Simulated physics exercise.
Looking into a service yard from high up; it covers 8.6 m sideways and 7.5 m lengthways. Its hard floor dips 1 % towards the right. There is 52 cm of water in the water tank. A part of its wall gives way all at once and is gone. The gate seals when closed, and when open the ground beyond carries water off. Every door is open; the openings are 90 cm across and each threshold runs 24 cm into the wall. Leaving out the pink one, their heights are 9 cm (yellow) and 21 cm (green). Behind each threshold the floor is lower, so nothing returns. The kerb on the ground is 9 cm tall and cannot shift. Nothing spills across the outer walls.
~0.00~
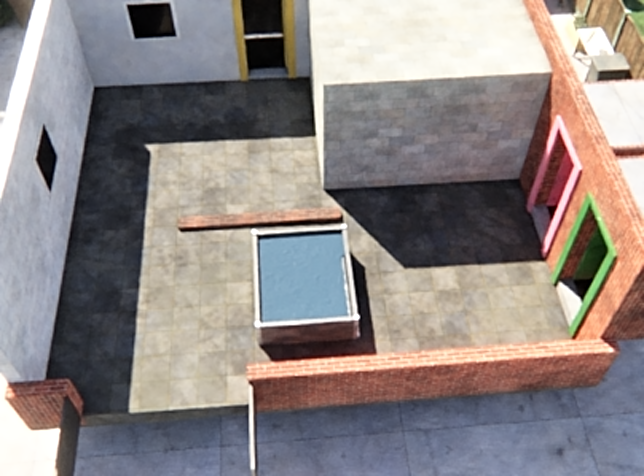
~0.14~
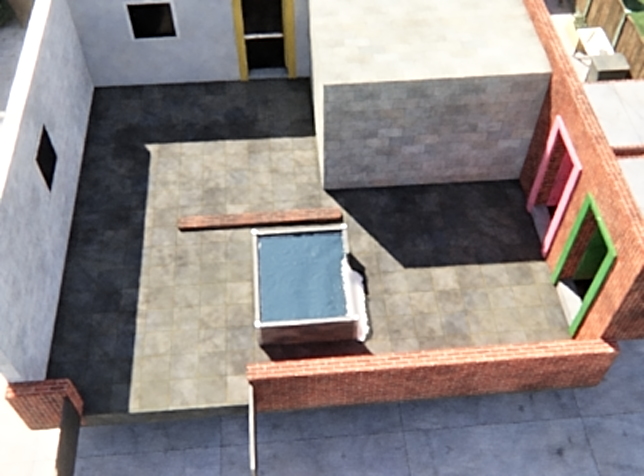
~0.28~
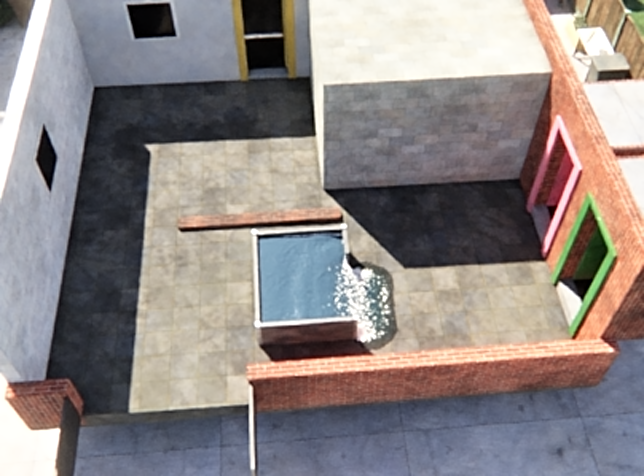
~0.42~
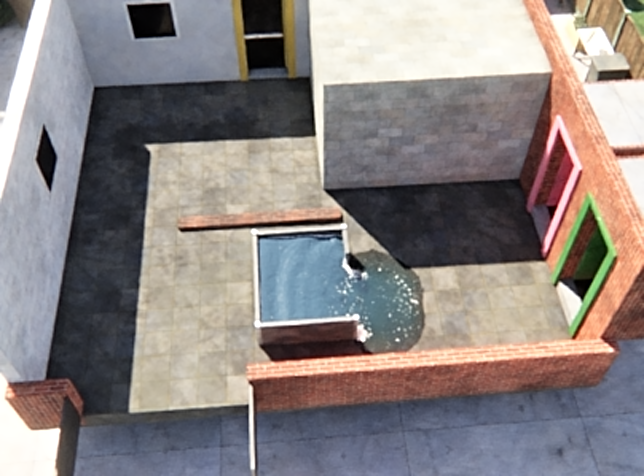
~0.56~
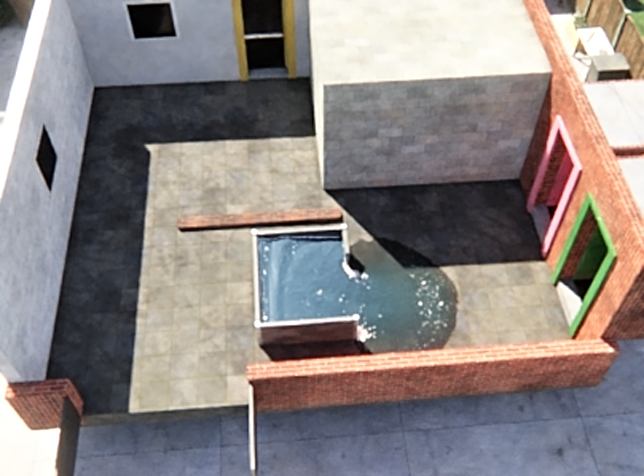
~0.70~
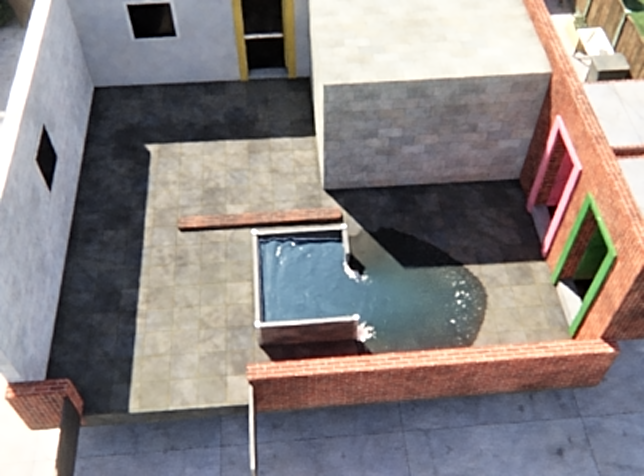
Water bursts from the right side of a square tank and spreads rightward across the paved yard.
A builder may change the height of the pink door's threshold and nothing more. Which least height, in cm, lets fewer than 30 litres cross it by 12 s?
About 11 cm.
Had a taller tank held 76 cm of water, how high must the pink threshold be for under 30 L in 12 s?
About 17 cm.
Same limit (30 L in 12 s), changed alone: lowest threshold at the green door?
Roughly 17 cm at green.
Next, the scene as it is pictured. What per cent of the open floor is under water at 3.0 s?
Near 25 per cent is wet.
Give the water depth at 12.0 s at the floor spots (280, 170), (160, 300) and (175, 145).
About 1, 1 and 1 cm.
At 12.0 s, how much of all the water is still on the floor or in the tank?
Some 100 per cent remains.
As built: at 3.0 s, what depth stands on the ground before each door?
In cm: Yellow 0, green 23, pink 13.
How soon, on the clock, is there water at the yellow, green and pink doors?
Yellow not in the 12 s, green 1.1 s, pink 1.6 s.
After 1.4 s water covers 20 % of the floor, deepest (26 cm) near (356, 314); it has not reached the pink door.
After 3.0 s water covers 25 % of the floor, deepest (26 cm) near (575, 366); 13 cm at the pink door, 0 litres in over its 22 cm threshold.
After 12.0 s water covers 55 % of the floor; 8 cm at the pink door, 0 litres in over its 22 cm threshold.
At the pink door as built, the water arrived by 1.6 s and peaked near 17 cm at 2.0 s.
With a threshold of 9 cm, 60 litres would have come in within the 12 s; with 12 cm, 20 litres. So under 30 litres takes about 11 cm.
